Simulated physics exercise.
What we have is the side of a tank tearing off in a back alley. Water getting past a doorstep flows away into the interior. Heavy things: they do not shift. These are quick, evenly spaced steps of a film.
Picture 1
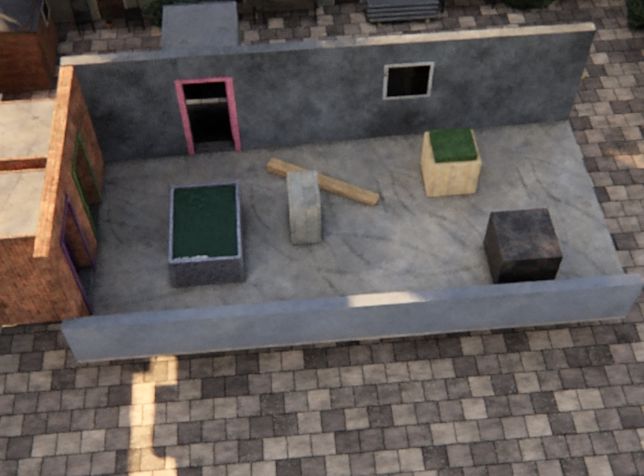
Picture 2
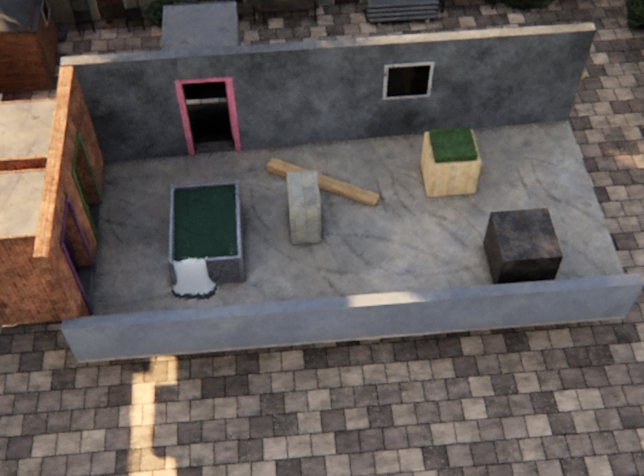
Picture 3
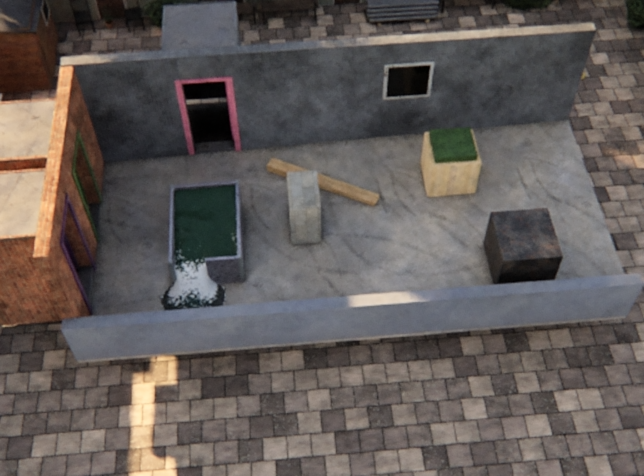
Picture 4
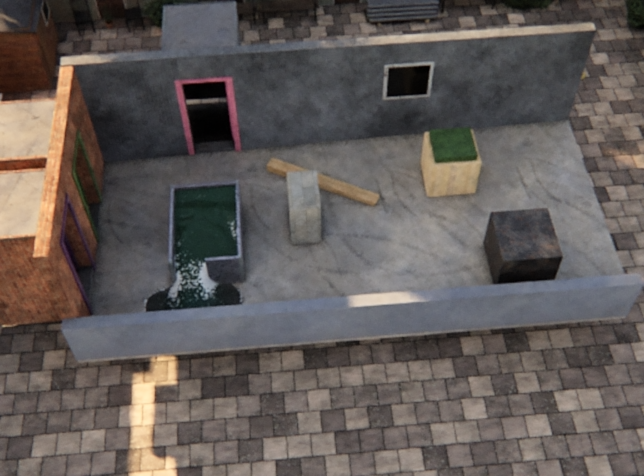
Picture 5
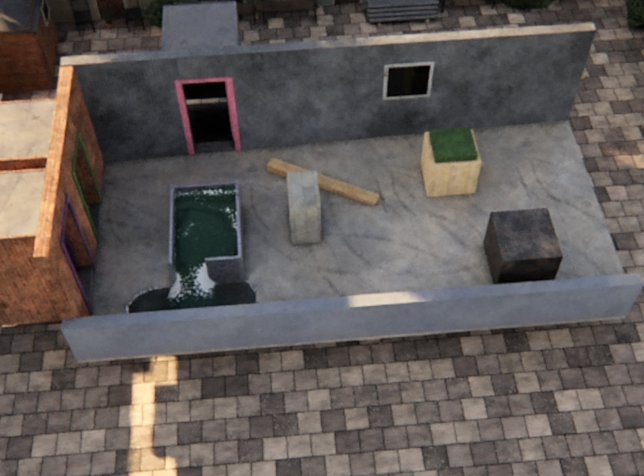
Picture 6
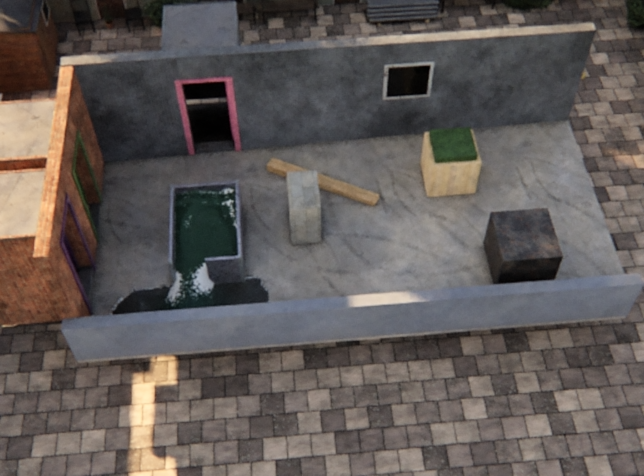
Dark green water pouring from the broken front of a grey tank and spreading across the floor of a walled yard.
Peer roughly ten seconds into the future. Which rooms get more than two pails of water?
I expect the pink door to stop at two buckets or less. I expect the purple door to stop at two buckets or less. I expect the green door to go past two buckets.
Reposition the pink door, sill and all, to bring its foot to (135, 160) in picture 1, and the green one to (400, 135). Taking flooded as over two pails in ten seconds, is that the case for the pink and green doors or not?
So the pink door goes beyond the limit; as for the green door, it stays beneath the limit.
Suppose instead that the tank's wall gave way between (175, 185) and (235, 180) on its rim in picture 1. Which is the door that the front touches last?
That would be the purple-painted one.
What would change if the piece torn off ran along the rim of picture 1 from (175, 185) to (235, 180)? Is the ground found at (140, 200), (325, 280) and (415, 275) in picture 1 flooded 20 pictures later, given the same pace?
Taking the three spots as listed, they end up inundated, spared and spared.
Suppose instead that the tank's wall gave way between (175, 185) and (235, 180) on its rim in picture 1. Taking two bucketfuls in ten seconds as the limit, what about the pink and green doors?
Result - pink: Clears the line; green: Clears the line.
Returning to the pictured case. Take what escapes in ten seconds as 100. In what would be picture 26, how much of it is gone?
Share gone by then: About 5 %.
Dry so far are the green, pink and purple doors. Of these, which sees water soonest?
Soonest: The door marked purple.
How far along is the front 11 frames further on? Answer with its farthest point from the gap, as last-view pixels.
My pick would be pixel (423, 310).
A moment on, water covers 10 % of the floor; the pink door not reached, the purple door wet at the sill, nothing in, the green door not reached.
Next, water covers 25 % of the floor; the pink door not reached, the purple door wet at the sill, nothing in, the green door wet at the sill, nothing in.
Then, water covers 50 % of the floor; the pink door not reached, the purple door under two buckets in, the green door wet at the sill, nothing in.
Later, water covers 65 % of the floor; the pink door wet at the sill, nothing in, the purple door under two buckets in, the green door under two buckets in.
In the end, water covers 65 % of the floor; the pink door wet at the sill, nothing in, the purple door under two buckets in, the green door over two buckets in.
